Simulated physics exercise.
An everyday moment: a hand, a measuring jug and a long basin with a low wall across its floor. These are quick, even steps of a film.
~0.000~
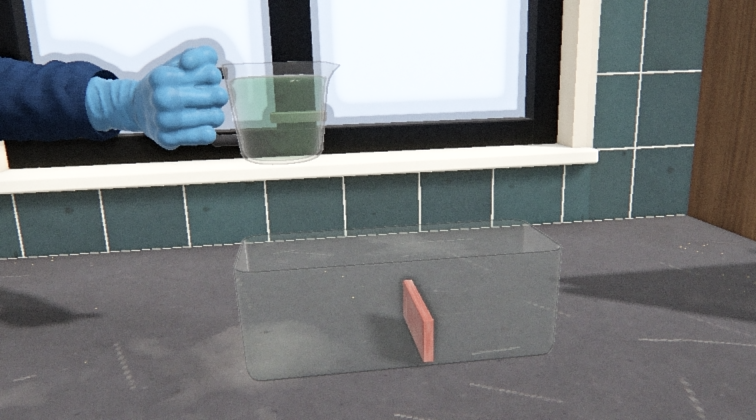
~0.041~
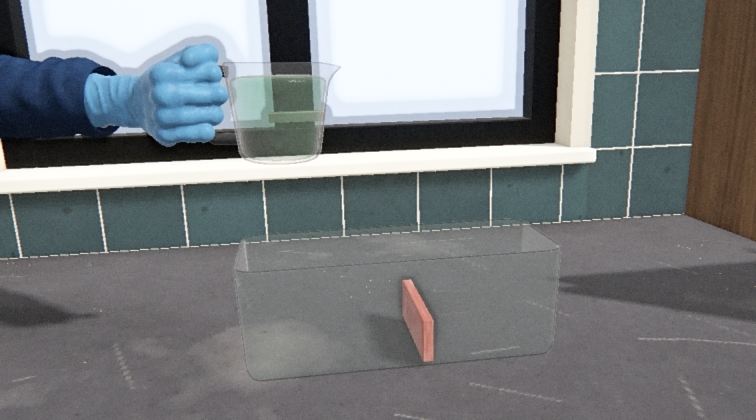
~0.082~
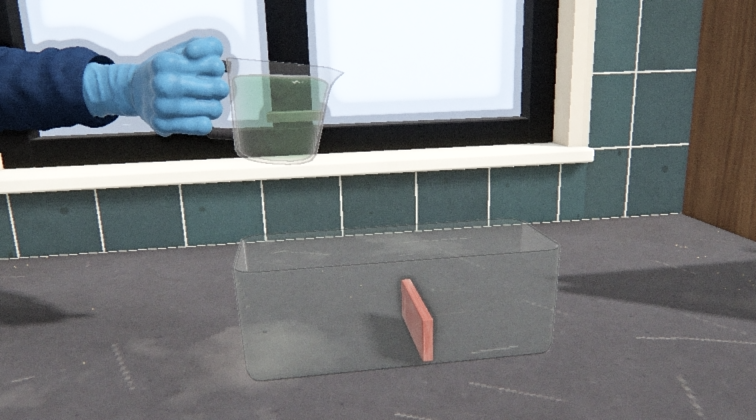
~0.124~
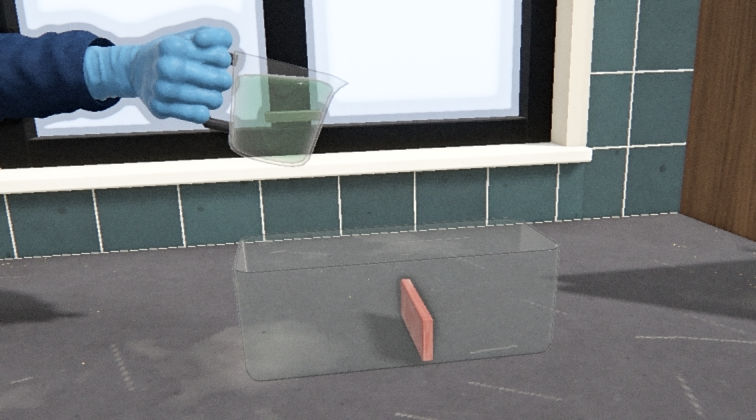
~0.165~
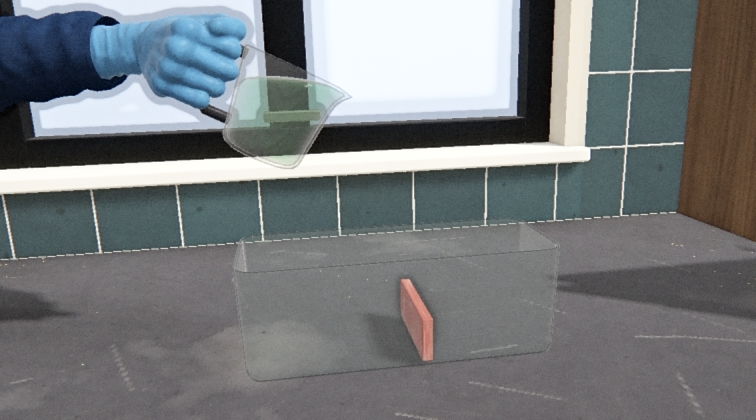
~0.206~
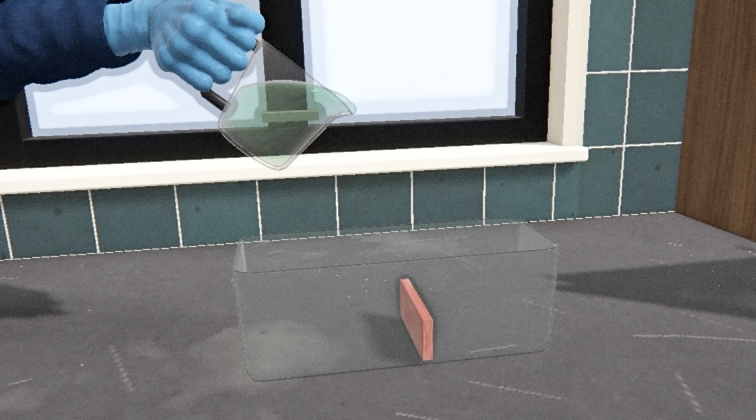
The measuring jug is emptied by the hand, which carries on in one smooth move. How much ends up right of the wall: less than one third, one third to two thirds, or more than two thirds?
Less than one third.
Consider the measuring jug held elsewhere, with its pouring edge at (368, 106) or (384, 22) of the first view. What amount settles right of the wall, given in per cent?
Roughly 30 % and 75 %.
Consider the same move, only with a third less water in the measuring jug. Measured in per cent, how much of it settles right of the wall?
Roughly 5 in a hundred.
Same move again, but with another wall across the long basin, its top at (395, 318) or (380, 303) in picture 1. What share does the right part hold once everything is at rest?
Well, it's close to 45 per cent for the first one, then 65 per cent for the other.
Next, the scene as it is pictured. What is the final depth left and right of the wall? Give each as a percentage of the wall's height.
On the left it's around 40 per cent; on the right, 10 per cent.
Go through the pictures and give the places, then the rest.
The first frame shows tilt 0°; pouring edge (340, 64); surface from (229, 80) to (327, 77); the long basin's rim runs from (239, 255) to (542, 234); the wall's top is at (417, 300).
The second frame shows tilt 2°; pouring edge (341, 65); surface from (230, 79) to (327, 78).
The third frame shows tilt 7°; pouring edge (344, 71); surface from (233, 77) to (329, 80).
The fourth frame shows tilt 16°; pouring edge (349, 82); surface from (236, 76) to (334, 84).
The fifth frame shows tilt 27°; pouring edge (353, 96); surface from (238, 87) to (344, 89).
The sixth frame shows tilt 39°; pouring edge (354, 113); surface from (232, 98) to (347, 103); 2 per cent is over the edge.
A moment on, the measuring jug is tipped right over and 30 per cent is still to pour, 25 is left of the wall and 8 right of it.
Next, the measuring jug is tipped right over and 2 per cent is still to pour, 80 is left of the wall and 11 right of it.
Then the measuring jug is tipped right over and 0 per cent is still to pour, 79 is left of the wall and 14 right of it.
Later the measuring jug is tipped right over and 0 per cent is still to pour, 80 is left of the wall and 15 right of it.
At rest 80 per cent lies left of the wall, 15 right of it and 5 outside.
